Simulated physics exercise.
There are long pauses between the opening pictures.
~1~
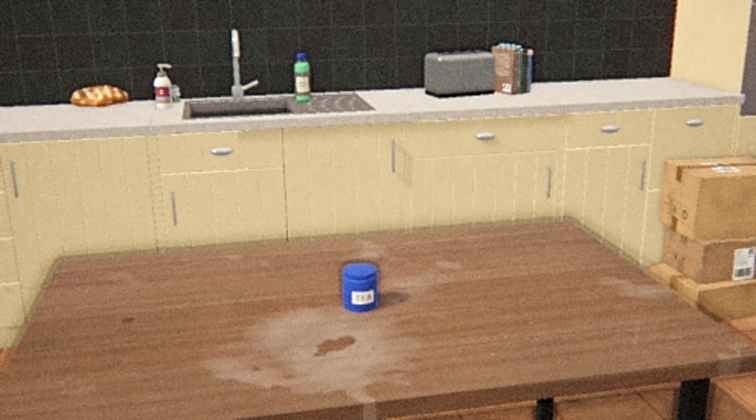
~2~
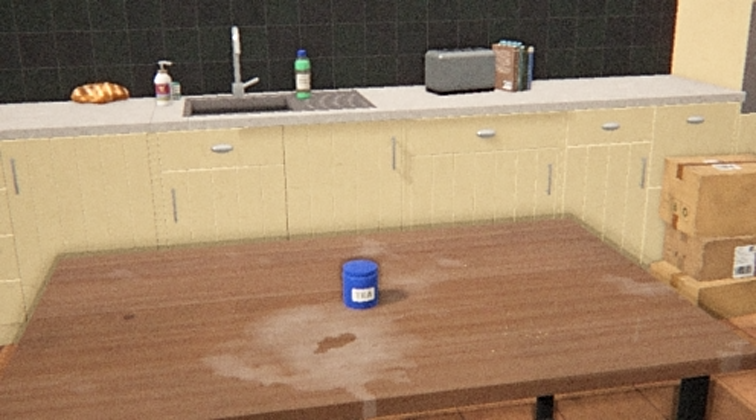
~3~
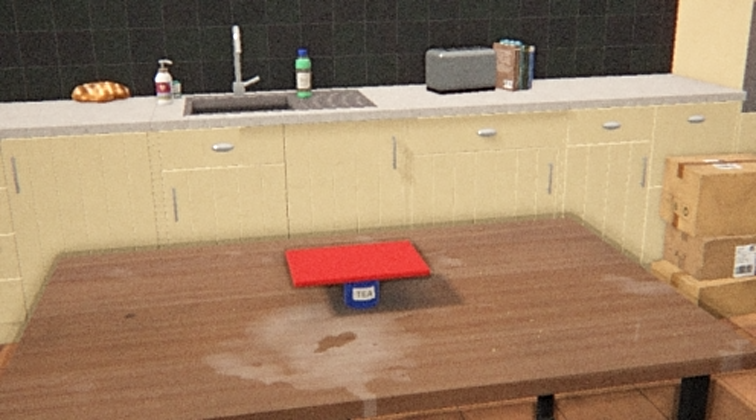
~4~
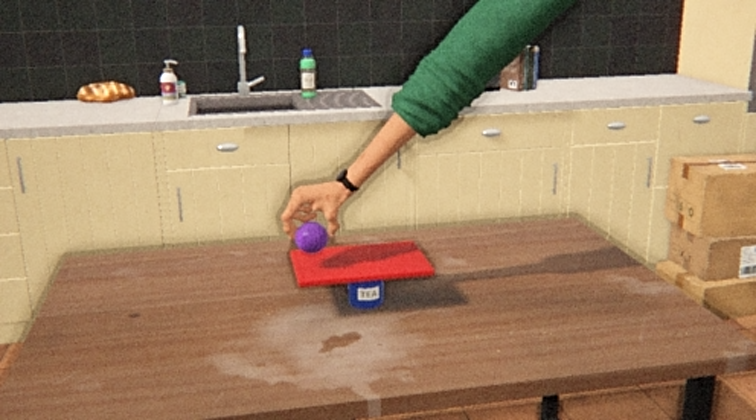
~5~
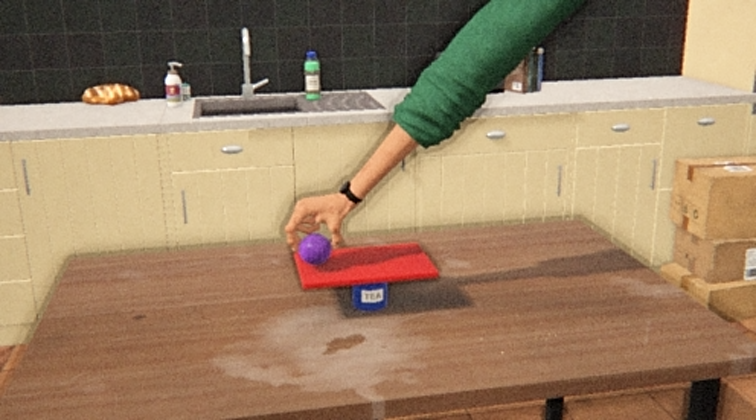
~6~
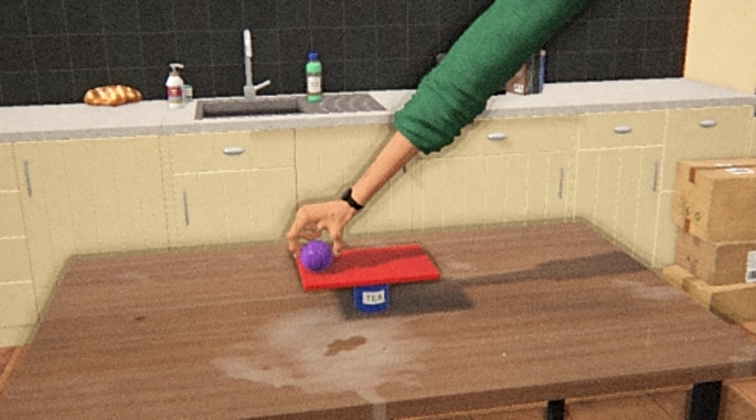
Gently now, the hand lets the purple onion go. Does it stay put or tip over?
It tips over.
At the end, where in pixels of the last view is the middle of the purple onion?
Around (245, 309).
Then, 0.40 s later than the last frame, purple onion now fallen; red lid tilted by 46°.
Then, 0.60 s later than the last frame, red lid tilted by 28°.
When it is over, fallen, red lid and purple onion; blue jar as before. End places, in pixels of the last picture, purple onion near (245, 309). The stack gives way.
